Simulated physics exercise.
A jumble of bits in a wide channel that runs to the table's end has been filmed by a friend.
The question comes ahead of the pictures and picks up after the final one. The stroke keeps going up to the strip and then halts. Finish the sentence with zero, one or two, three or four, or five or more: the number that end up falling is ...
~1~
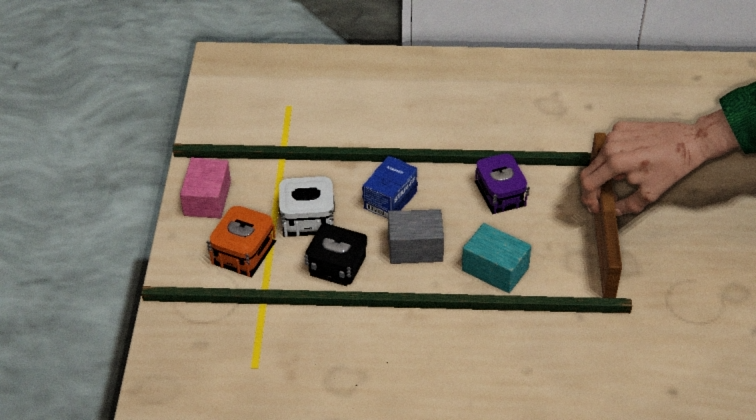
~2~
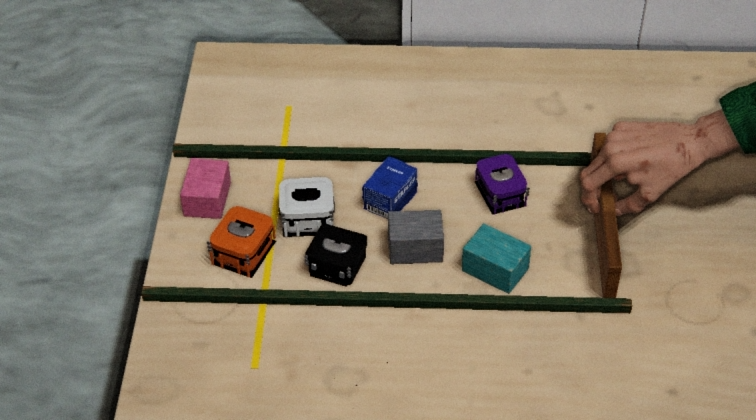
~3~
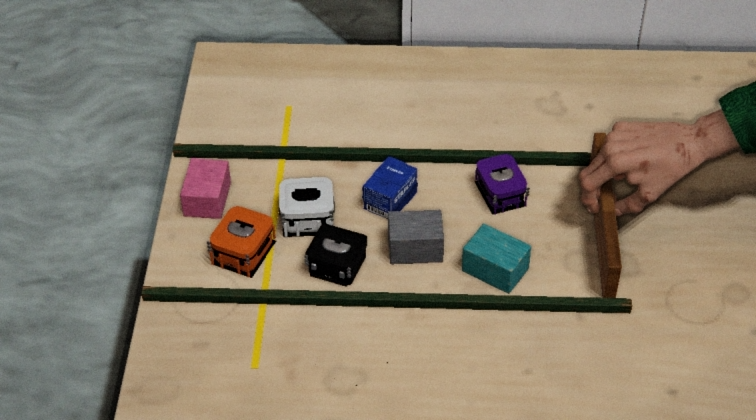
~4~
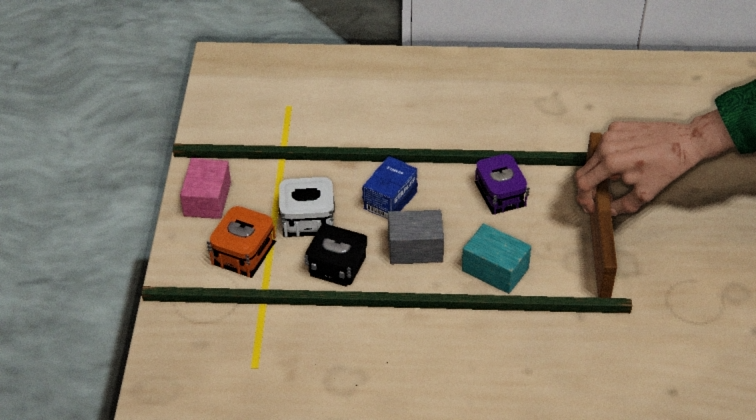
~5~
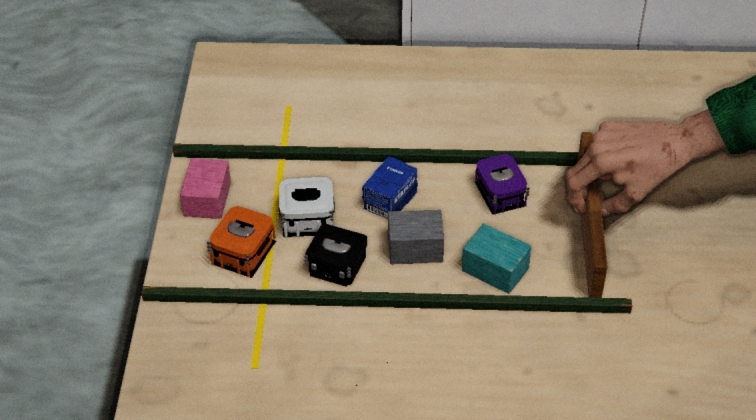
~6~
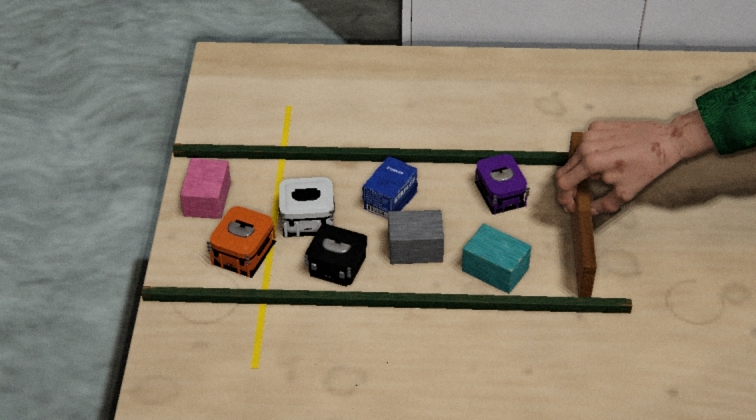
The number that end up falling is one or two.
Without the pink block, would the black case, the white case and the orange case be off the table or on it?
Outcome - black case staying, white case staying, orange case falling.
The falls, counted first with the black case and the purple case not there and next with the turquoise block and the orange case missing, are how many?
First try 0, second try 0.
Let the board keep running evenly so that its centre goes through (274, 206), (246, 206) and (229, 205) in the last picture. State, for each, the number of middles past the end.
Past the end: 1, 3 and 4.
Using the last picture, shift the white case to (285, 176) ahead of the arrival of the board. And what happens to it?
Result: It stays aboard.
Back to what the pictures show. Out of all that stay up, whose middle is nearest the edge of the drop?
Nearest at the end: The pink block.
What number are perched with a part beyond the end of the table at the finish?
That adds up to 2.
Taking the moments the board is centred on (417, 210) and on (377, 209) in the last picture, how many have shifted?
One spot: 5. Other spot: 7.
A little later, none off yet; pink block at rest near (206, 188); orange case at rest near (243, 241); white case at rest near (307, 207).
When it is over, the number that fall off is one or two; down, orange case.
